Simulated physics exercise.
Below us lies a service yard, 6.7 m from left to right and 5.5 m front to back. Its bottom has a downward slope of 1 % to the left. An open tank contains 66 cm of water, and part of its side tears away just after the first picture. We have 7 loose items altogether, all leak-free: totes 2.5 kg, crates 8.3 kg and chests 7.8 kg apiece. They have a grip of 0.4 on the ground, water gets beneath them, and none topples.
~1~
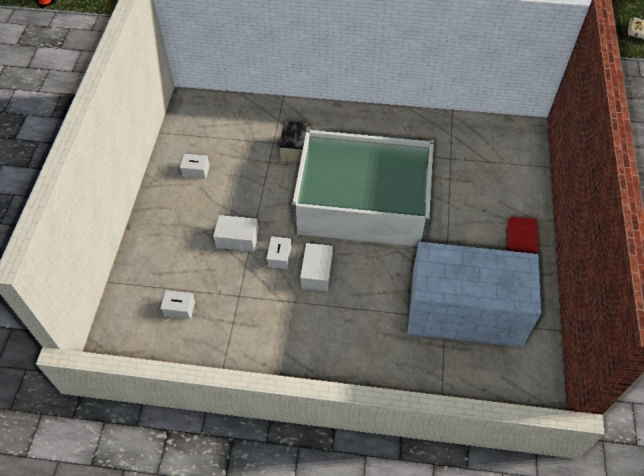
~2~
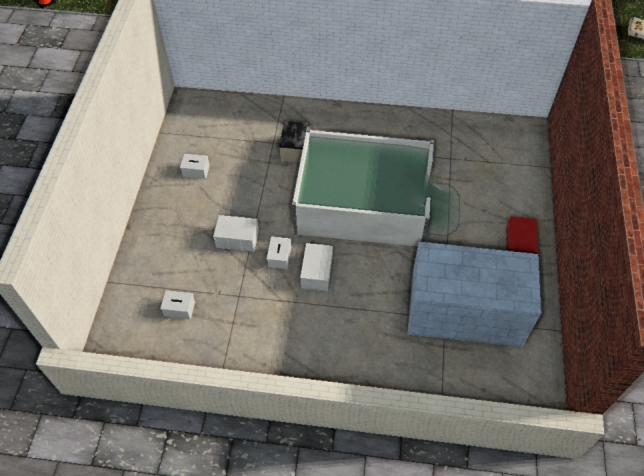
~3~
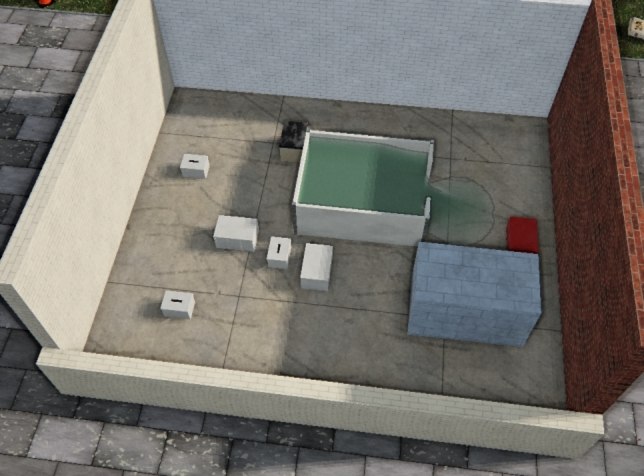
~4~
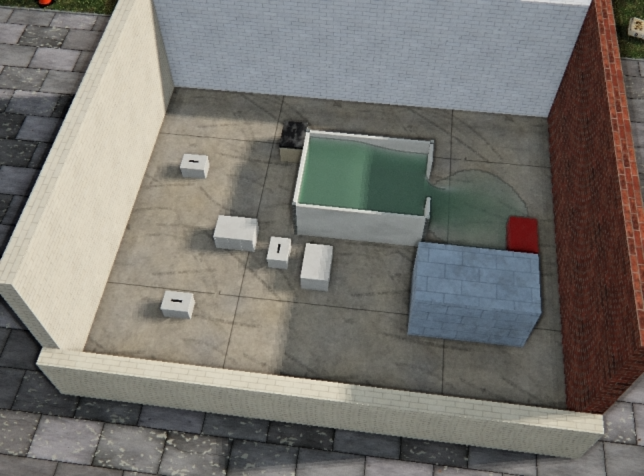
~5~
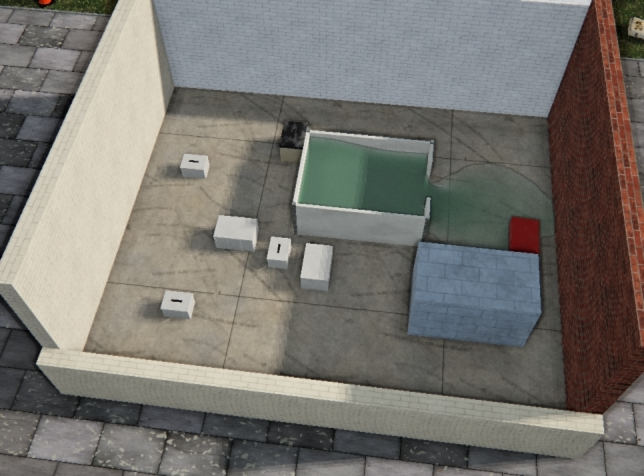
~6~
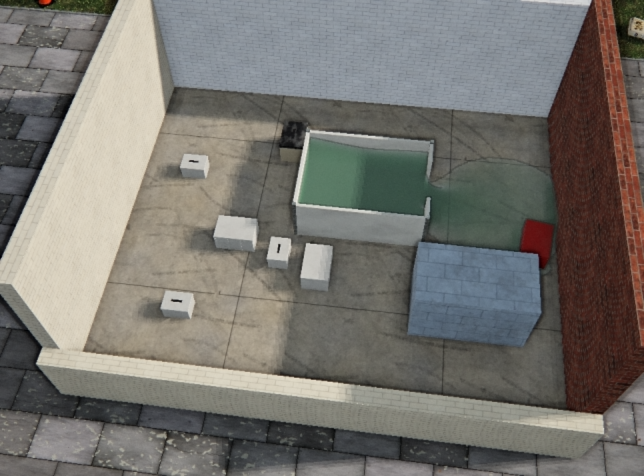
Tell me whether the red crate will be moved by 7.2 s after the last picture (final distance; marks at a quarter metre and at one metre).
The red crate? It ends well clear of its start.
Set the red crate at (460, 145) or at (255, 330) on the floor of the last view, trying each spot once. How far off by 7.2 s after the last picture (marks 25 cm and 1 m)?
From the first place it goes well off; from the second it goes well off.
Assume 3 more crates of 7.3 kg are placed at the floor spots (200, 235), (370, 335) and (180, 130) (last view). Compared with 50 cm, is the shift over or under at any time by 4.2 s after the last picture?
Going one by one: Not far enough, too far, not far enough.
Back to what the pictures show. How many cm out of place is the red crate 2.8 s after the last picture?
By then it has shifted roughly 250 cm.
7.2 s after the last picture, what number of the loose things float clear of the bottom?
At that point I count 5.
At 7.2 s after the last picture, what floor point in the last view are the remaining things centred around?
Close to (174, 255).
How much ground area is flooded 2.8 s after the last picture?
Close to 18 m2, I'd say.
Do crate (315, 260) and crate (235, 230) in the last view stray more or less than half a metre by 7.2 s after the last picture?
First one went too far, second one stayed inside.
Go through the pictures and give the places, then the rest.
The first picture shows the red crate at (524, 234), on the bottom; water covers 2.7 m2; 0 of 7 have shifted.
The second picture shows the red crate at (524, 234) rests on the ground; 3.1 m2 under water; 0 of 7 have shifted.
The third picture shows the red crate at (524, 234), on the bottom; 3.8 m2 under water; 0 of 7 have shifted.
The fourth picture shows the red crate at (524, 234) rests on the ground; water covers 4.6 m2; 0 of 7 have shifted.
The fifth picture shows the red crate at (526, 235), on the bottom; water covers 5.6 m2; 0 of 7 have shifted.
The sixth picture shows the red crate at (538, 238) rests on the ground, 21 cm from its start; water covers 6.3 m2; 1 of 7 have shifted.
Then, 0.9 s after the last picture the red crate is near (553, 271), 0.8 m from its start, afloat; 1 afloat.
Then, 2.8 s after the last picture the red crate is near (461, 357), 2.3 m from its start, aground; 0 afloat.
Then, 4.8 s after the last picture the red crate is near (294, 315), 3.7 m from its start, aground; 1 afloat.
Then, 7.2 s after the last picture the red crate is near (142, 313), 5.7 m from its start, afloat; 5 afloat.
